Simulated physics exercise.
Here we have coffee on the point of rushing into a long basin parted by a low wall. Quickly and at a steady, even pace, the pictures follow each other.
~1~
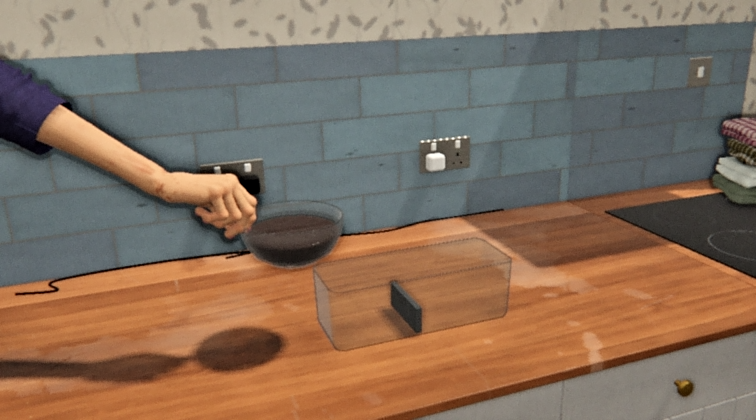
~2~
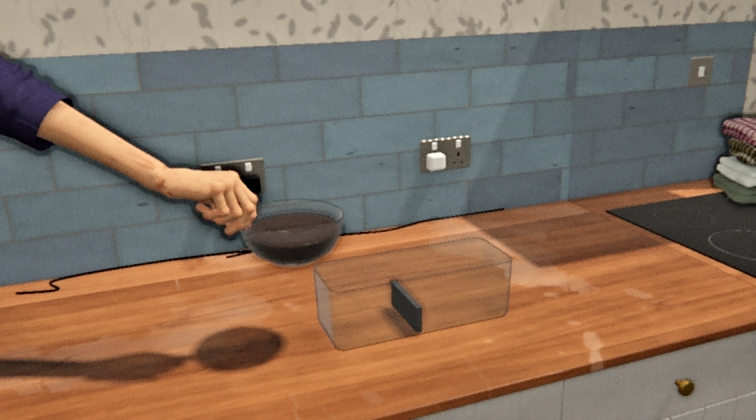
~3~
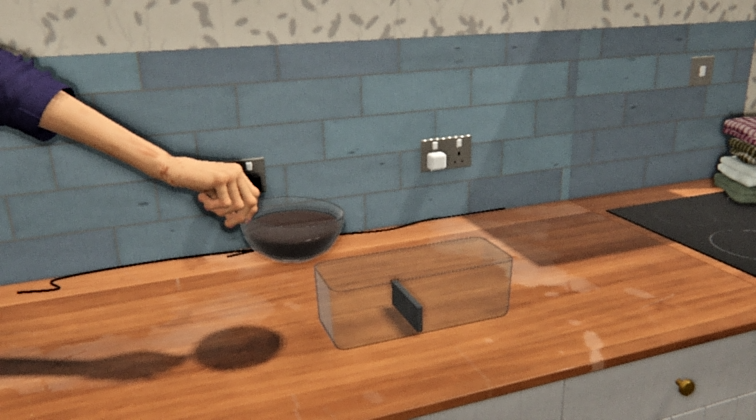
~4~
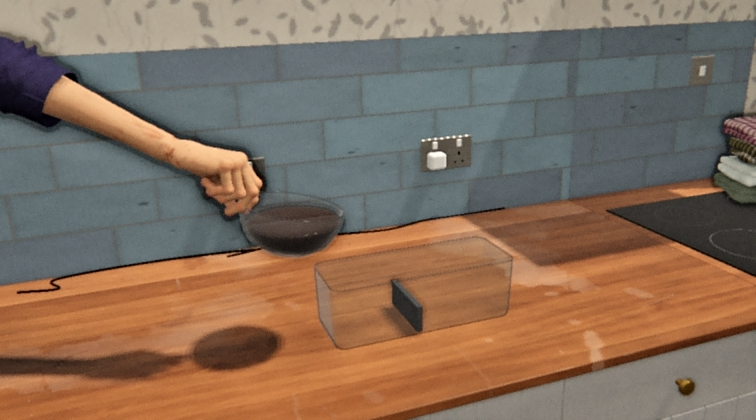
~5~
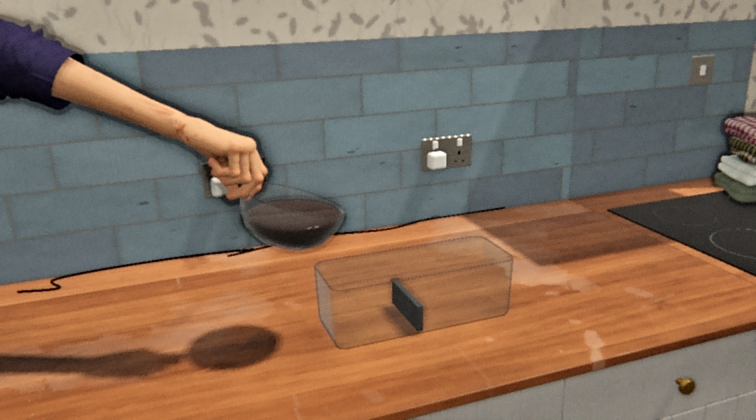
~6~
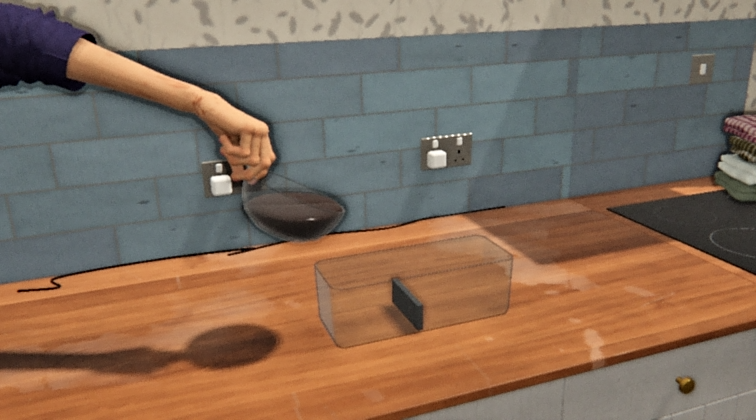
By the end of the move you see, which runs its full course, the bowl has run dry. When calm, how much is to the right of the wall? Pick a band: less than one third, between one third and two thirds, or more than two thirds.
It is between one third and two thirds.
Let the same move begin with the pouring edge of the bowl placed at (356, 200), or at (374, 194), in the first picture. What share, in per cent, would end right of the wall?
It comes to 80 % the first time and 85 % the second.
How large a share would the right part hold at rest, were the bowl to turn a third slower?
It comes to some 30 in a hundred.
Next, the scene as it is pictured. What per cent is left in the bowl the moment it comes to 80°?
Still holding around 40 %, give or take.
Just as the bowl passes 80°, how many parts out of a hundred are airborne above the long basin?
Something close to 55 percent of it.
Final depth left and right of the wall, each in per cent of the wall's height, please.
Left 40 %, right 30 %.
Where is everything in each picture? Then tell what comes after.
In the first picture, it leans 0°; its right rim is at (340, 210); the coffee meets the walls at (244, 237) and (337, 224); the long basin's rim runs from (321, 280) to (497, 249); the wall's top is at (405, 295).
In the second picture, it leans 1°; its right rim is at (341, 210); the coffee meets the walls at (244, 235) and (337, 222).
In the third picture, it leans 5°; its right rim is at (342, 209); the coffee meets the walls at (245, 231) and (337, 218).
In the fourth picture, it leans 11°; its right rim is at (341, 209); the coffee meets the walls at (244, 226) and (337, 214).
In the fifth picture, it leans 18°; its right rim is at (341, 209); the coffee meets the walls at (246, 217) and (338, 209).
In the sixth picture, it leans 28°; its right rim is at (341, 208); the coffee meets the walls at (246, 206) and (340, 202).
A moment on, the bowl is tipped on its side and 38 per cent is still to pour, 9 is left of the wall and 0 right of it.
Next, the bowl is tipped on its side and 2 per cent is still to pour, 35 is left of the wall and 47 right of it.
Then the bowl is tipped on its side and 0 per cent is still to pour, 48 is left of the wall and 46 right of it.
Later the bowl is tipped on its side and 0 per cent is still to pour, 49 is left of the wall and 48 right of it.
At rest 49 per cent lies left of the wall, 48 right of it and 3 outside.
